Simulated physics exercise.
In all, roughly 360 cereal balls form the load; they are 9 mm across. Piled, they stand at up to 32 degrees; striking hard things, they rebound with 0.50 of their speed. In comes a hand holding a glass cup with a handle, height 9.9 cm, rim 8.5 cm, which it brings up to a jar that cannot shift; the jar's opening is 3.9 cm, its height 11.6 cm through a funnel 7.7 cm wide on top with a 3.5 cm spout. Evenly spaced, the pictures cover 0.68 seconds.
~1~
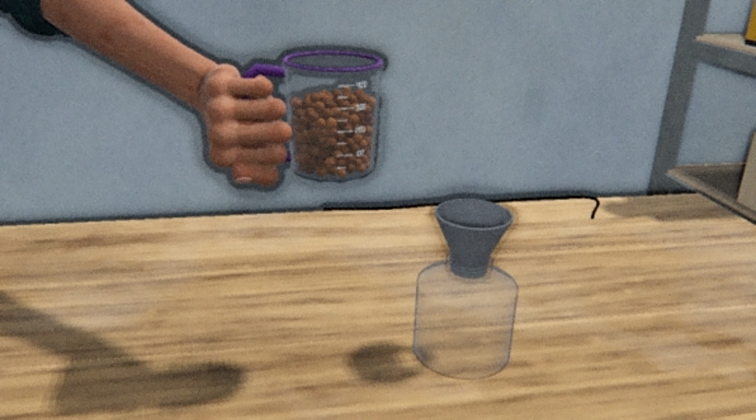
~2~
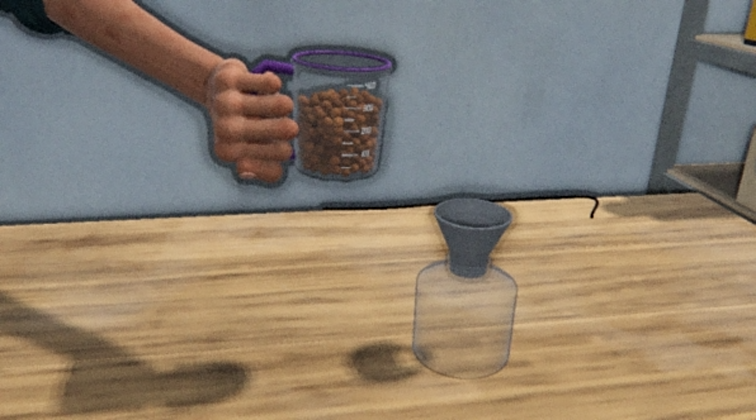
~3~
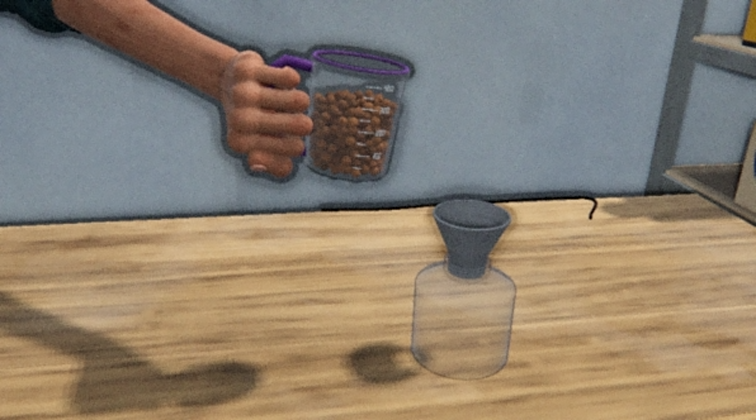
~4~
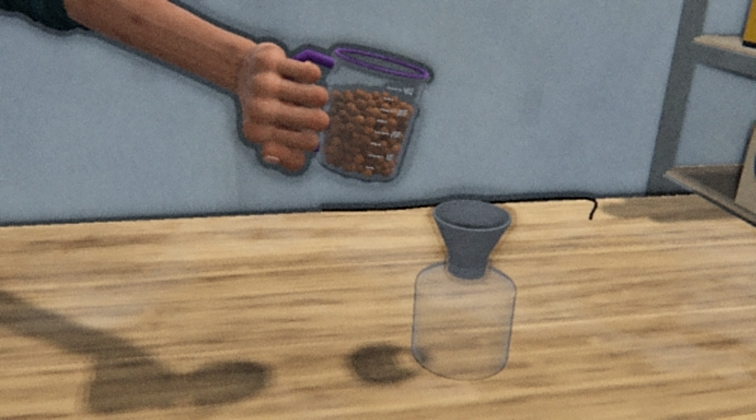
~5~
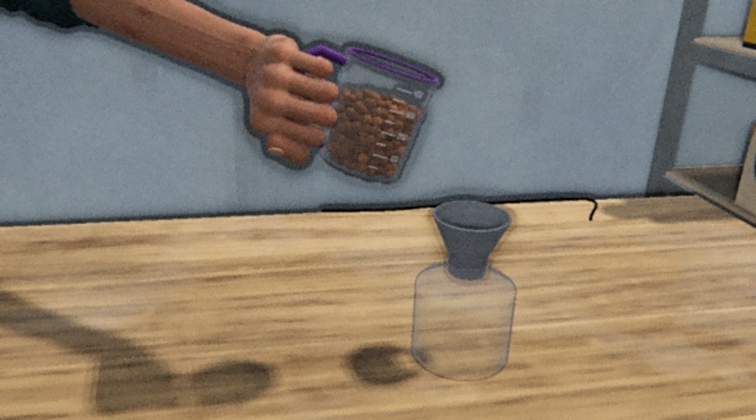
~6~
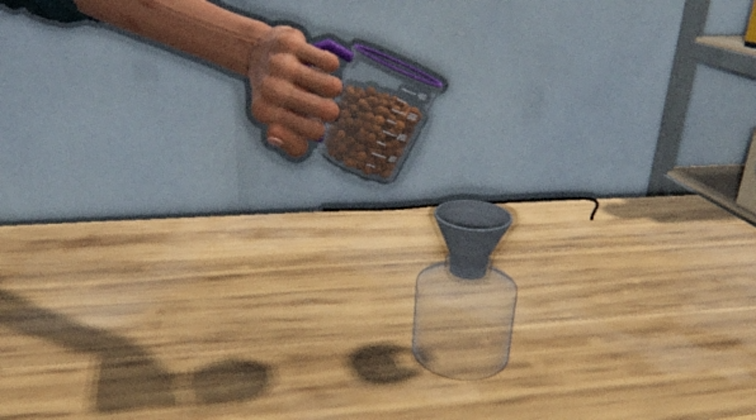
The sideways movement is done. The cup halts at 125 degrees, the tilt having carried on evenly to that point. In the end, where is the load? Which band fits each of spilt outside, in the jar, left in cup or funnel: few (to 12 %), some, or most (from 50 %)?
Spilt: The larger part, jar: A part, still above: Very few.
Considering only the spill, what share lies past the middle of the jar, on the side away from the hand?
That comes to roughly 0 percent.
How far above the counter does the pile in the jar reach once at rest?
2.5 cm.
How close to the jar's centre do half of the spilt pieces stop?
Distance: Roughly 16 cm.
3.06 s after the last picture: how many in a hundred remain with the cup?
0 %.
Then, 1.31 s after the last picture, tilt 69 degrees; the cup holds 100 %, the jar 0 %.
Then, 2.18 s after the last picture, tilt 101 degrees; the cup holds 90 %, the jar 0 %.
Then, 3.06 s after the last picture, tilt 125 degrees; the cup holds 0 %, the jar 30 %.
In the end, spilt 70 %, jar 30 %, still above 0 %.
